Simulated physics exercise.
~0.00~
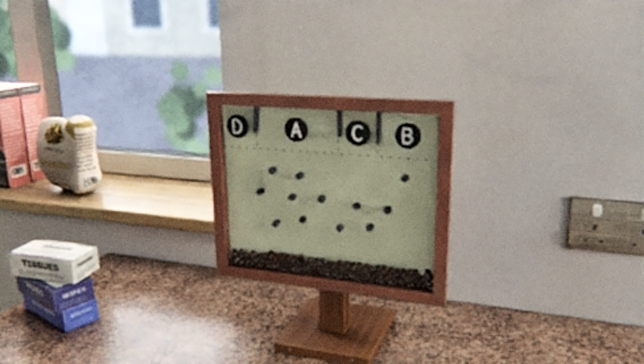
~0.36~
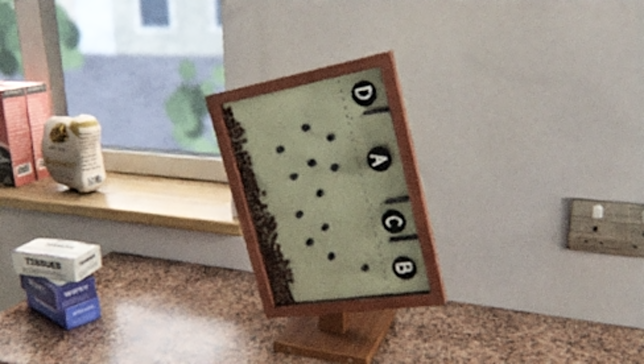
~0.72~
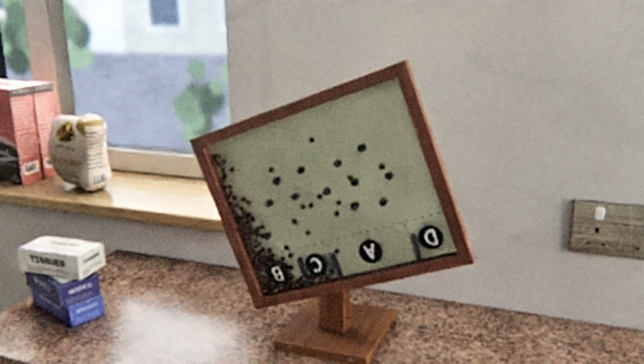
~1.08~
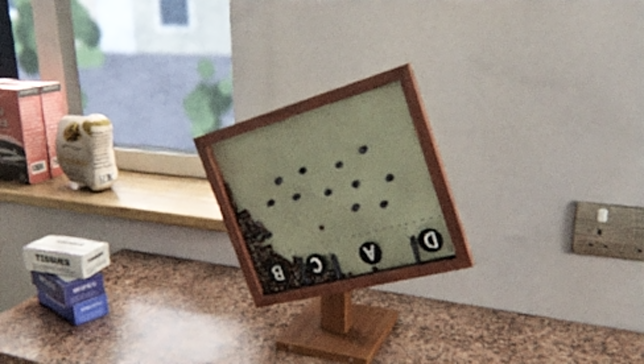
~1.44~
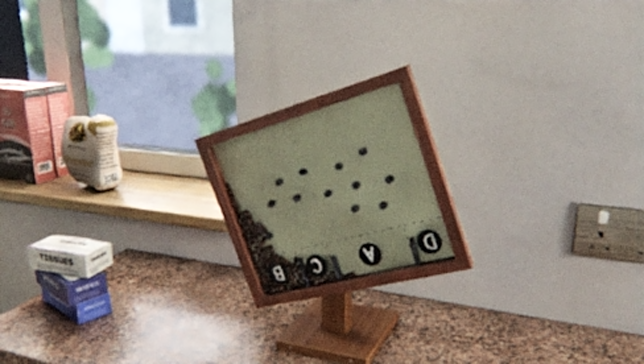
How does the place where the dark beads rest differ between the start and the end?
At the start the beads lie in an even layer along the bottom of the upright panel, opposite the letters. At the end they are heaped in the lower left corner of the tilted panel, around the upside-down B and partly by the C.
